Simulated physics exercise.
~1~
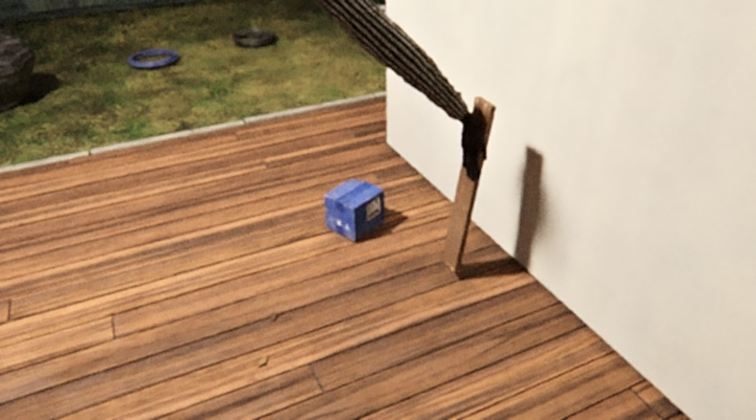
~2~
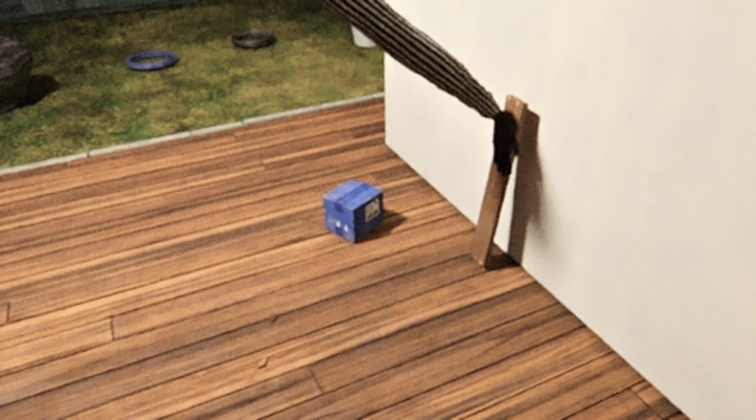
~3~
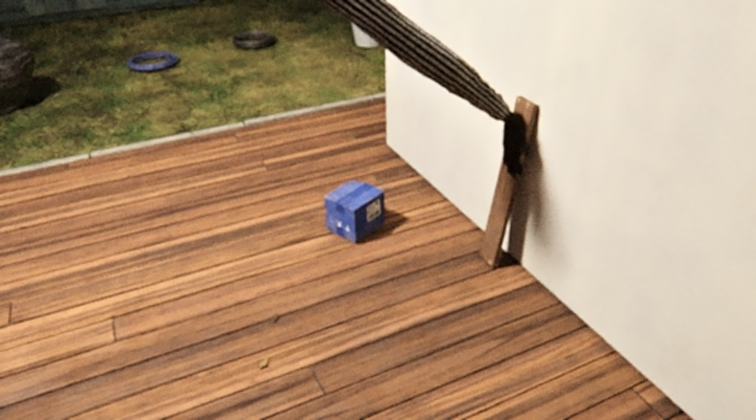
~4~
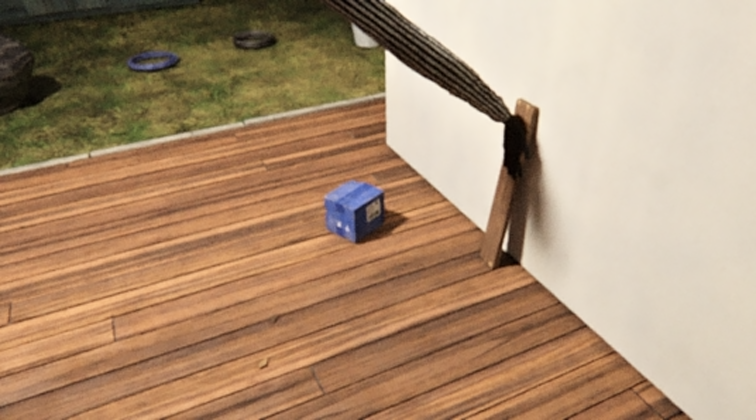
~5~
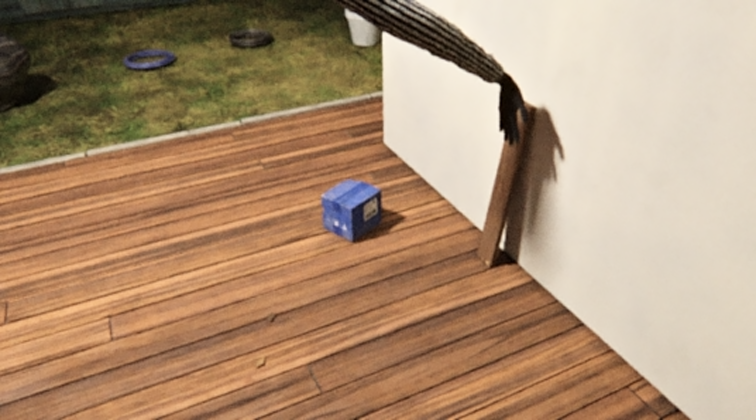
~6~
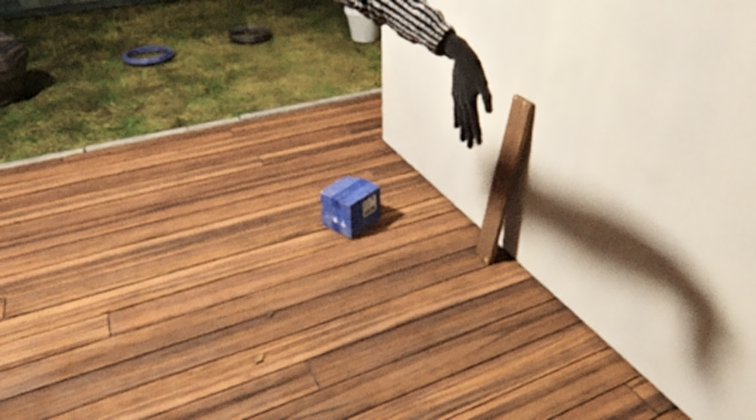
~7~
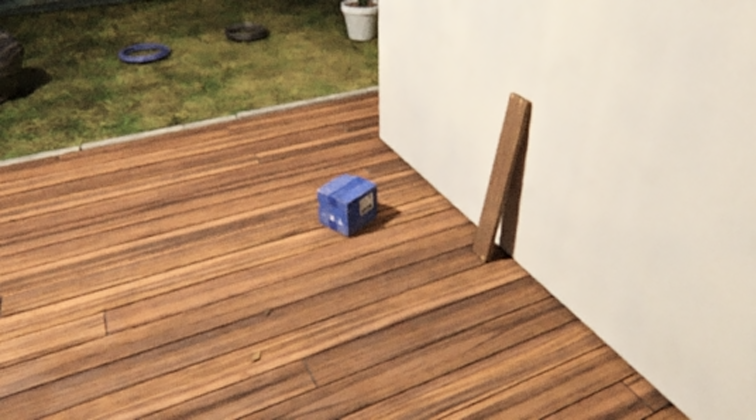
A gloved hand leaning a brown plank against a bare wall, letting go and withdrawing, the plank staying up near a blue box.
